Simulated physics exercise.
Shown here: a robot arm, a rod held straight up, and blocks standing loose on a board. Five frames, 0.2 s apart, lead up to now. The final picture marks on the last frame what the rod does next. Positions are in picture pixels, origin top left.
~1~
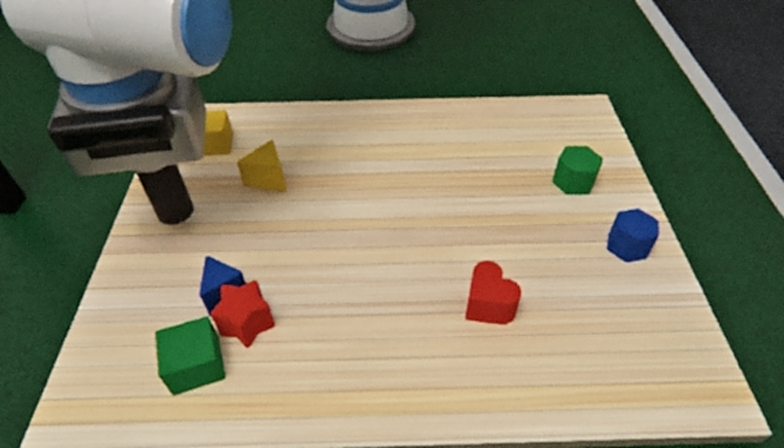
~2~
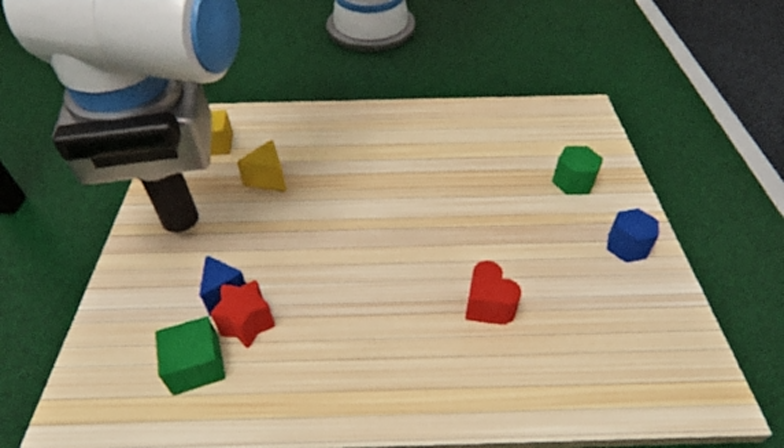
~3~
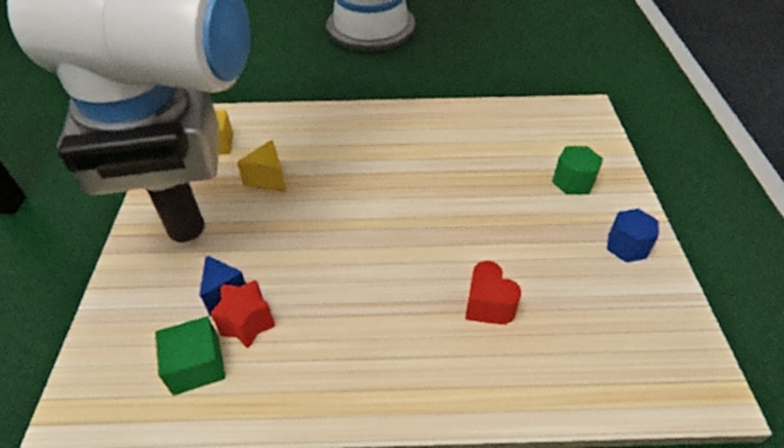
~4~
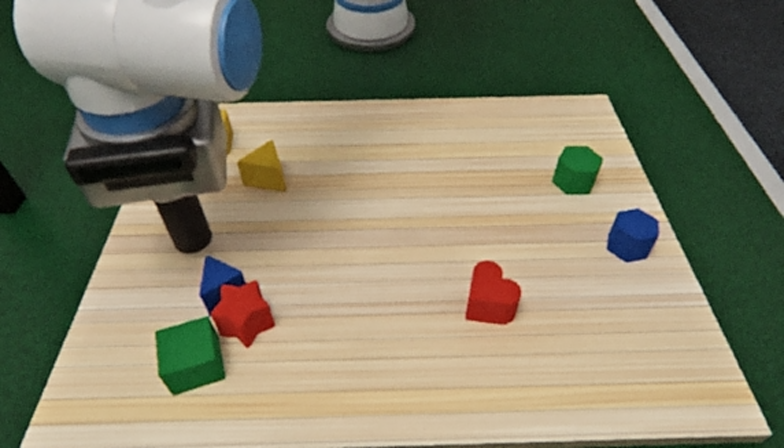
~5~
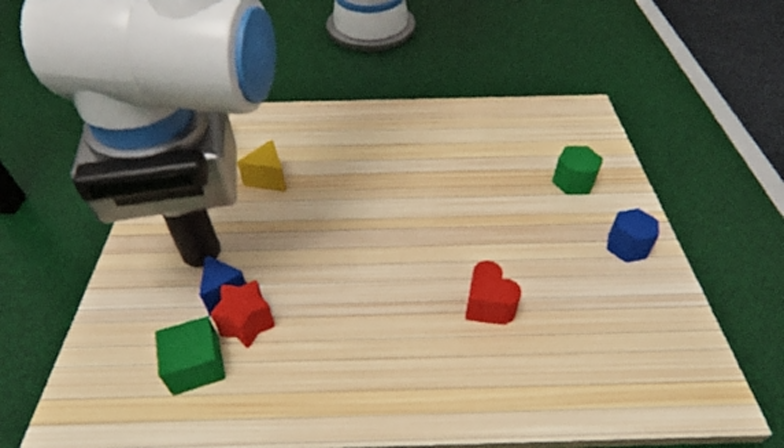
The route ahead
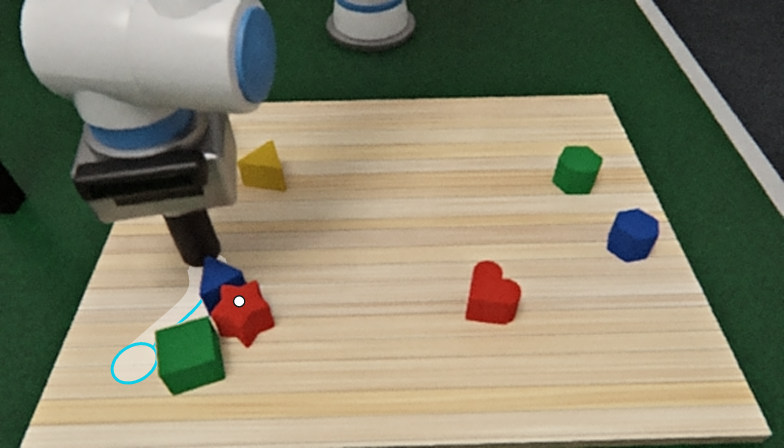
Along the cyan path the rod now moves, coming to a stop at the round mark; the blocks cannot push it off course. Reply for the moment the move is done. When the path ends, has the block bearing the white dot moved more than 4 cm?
No, I don't think so.
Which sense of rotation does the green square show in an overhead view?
It goes round the way clock hands do.
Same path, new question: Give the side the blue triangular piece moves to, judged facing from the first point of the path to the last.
Facing from start to end, it shifts left.
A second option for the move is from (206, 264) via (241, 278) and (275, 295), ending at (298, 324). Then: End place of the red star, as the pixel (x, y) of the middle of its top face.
The answer is (241, 333).
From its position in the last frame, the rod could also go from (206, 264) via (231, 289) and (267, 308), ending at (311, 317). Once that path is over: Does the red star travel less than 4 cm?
No, that is not how it ends up.
The line goes from (206, 264) by way of (204, 297) and (173, 329) to (135, 363); the dot is on the red star.
On the path given first. One third of the way, rod (198, 287); green square (181, 357), turned 15° clockwise; blue triangular piece (215, 307); red star (252, 320), turned 40° anticlockwise.
Two thirds of the way, rod (166, 319); green square (181, 365), turned 35° clockwise; blue triangular piece (210, 318), turned 35° anticlockwise; red star (254, 322), turned 50° anticlockwise.
At the end, rod (127, 353); green square (181, 365), turned 35° clockwise; blue triangular piece (210, 318), turned 35° anticlockwise; red star (254, 322), turned 50° anticlockwise.
